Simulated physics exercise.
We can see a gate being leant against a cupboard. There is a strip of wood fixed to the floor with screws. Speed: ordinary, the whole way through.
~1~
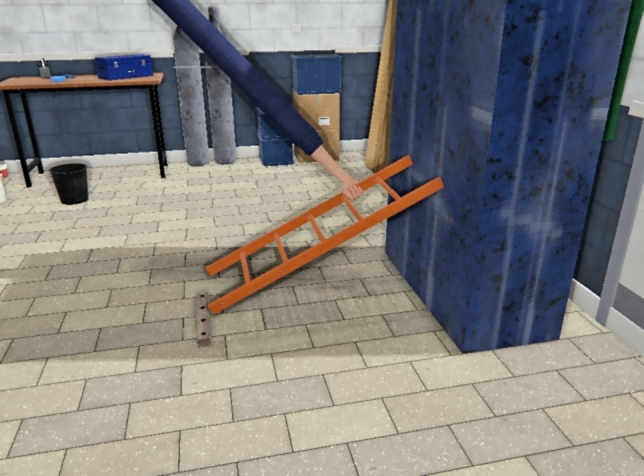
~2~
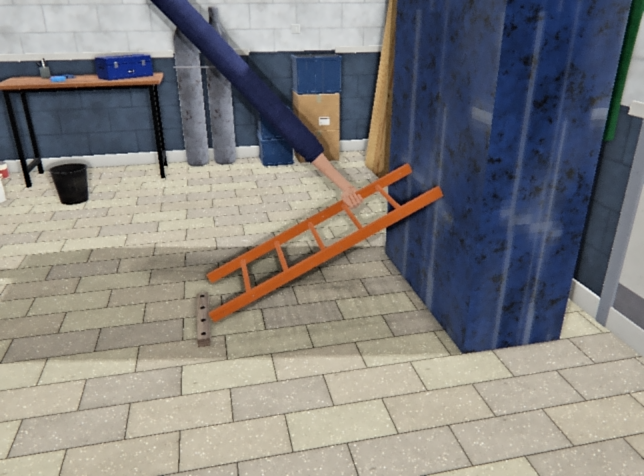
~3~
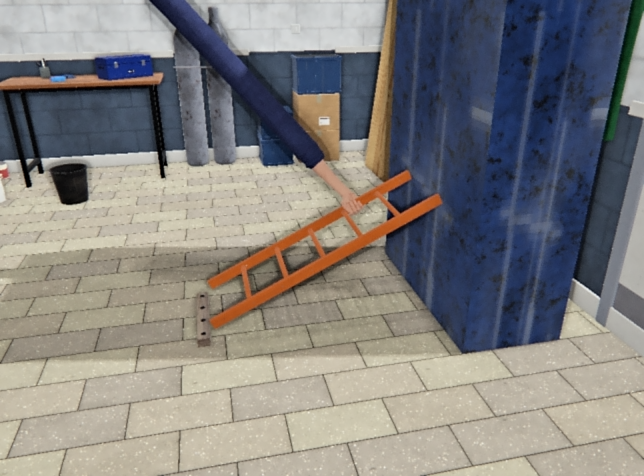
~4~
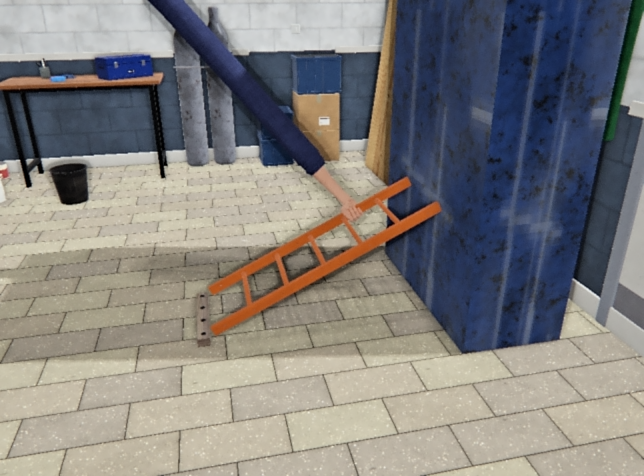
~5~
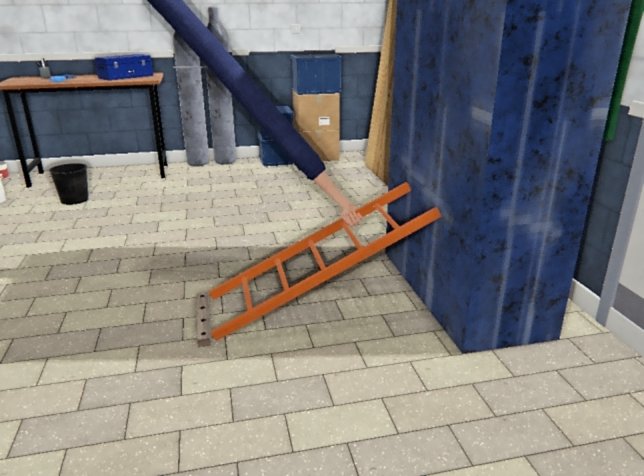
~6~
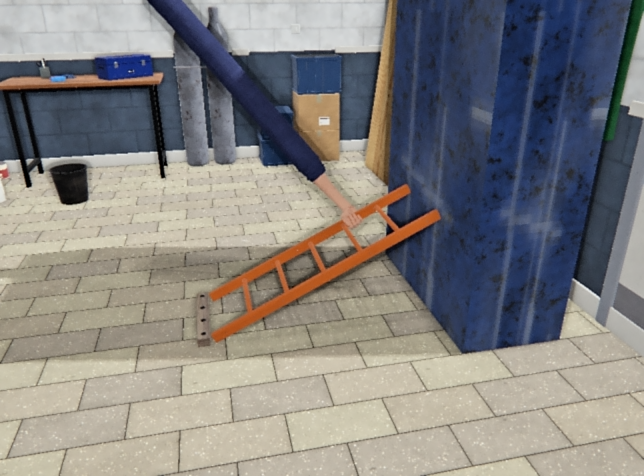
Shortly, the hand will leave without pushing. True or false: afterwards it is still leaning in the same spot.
True.
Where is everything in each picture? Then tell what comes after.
Still on the way; orange gate (317, 230); batten (203, 318), in the first frame.
Still on the way; orange gate (317, 238); batten (203, 318), in the second frame.
Still on the way; orange gate (317, 244); batten (203, 318), in the third frame.
Still on the way; orange gate (317, 251); batten (203, 318), in the fourth frame.
Still on the way; orange gate (317, 256); batten (203, 318), in the fifth frame.
In place, still held; orange gate (317, 258); batten (203, 318), in the sixth frame.
Then, 0.20 s after the last picture, orange gate at rest near (317, 260).
At rest, the orange gate remains leaning, near (317, 260).
